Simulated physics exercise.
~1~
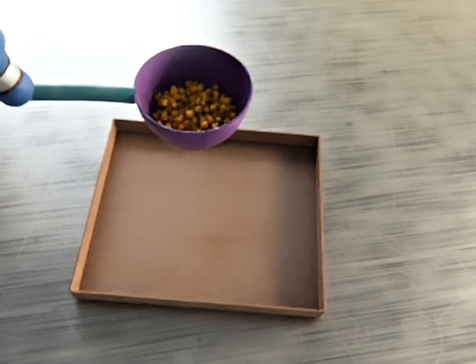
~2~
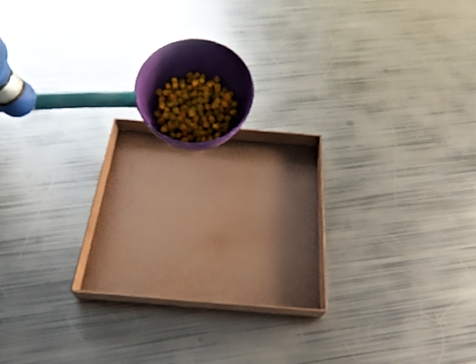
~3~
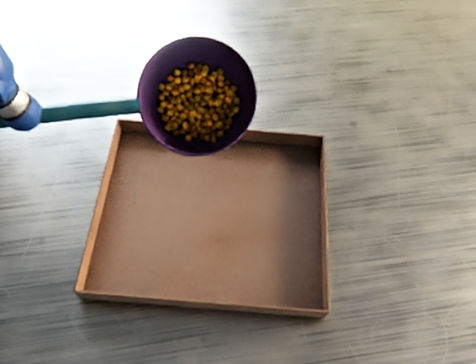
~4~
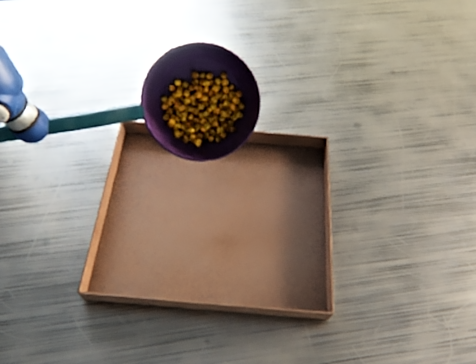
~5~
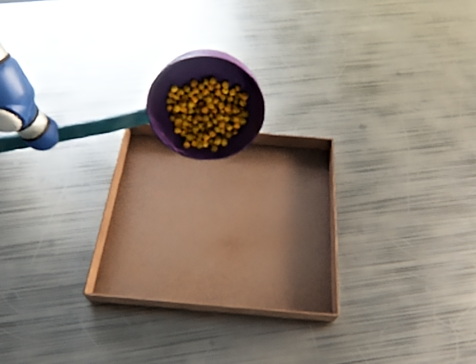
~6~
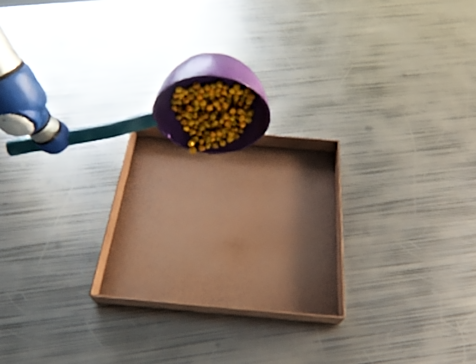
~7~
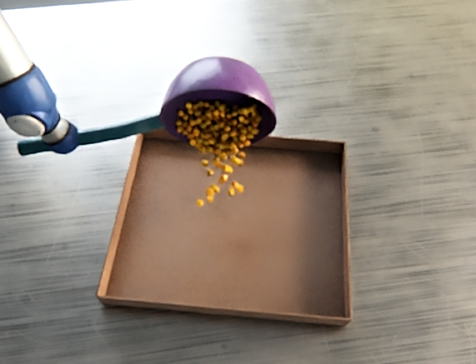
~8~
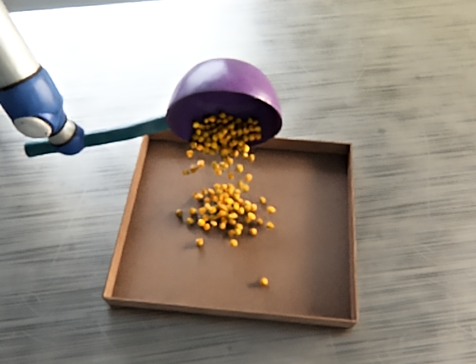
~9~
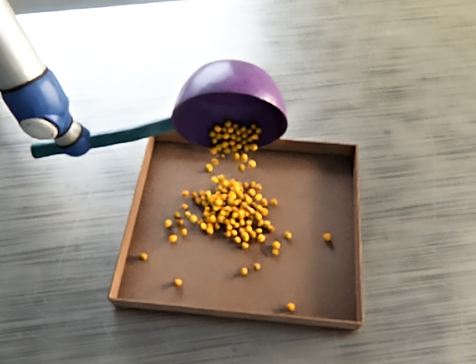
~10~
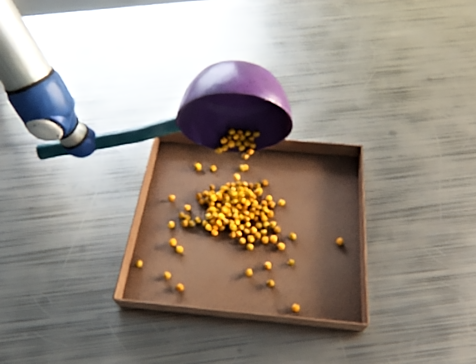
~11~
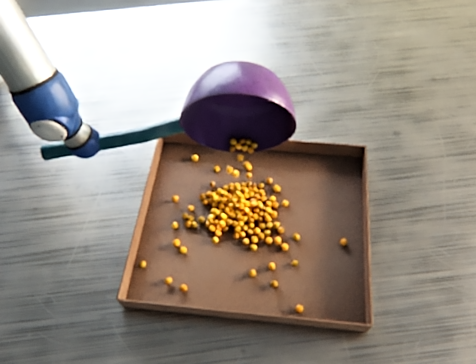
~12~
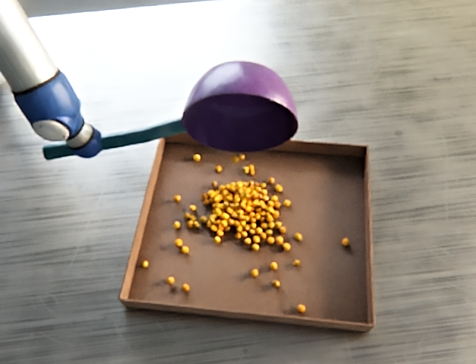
A white and blue robotic arm at the upper left holds a purple ladle by its teal handle over a shallow brown tray on a streaked grey surface, seen from above at an angle. The ladle holds a heap of golden-yellow maize kernels, and the tray below is empty. The arm steadily tips the ladle toward the tray while the view drifts slightly left. The kernels spill over the rim in a stream, piling up mid-tray as several roll outward. The flow thins to a trickle, and the ladle ends overturned and emptied above the scattered heap.
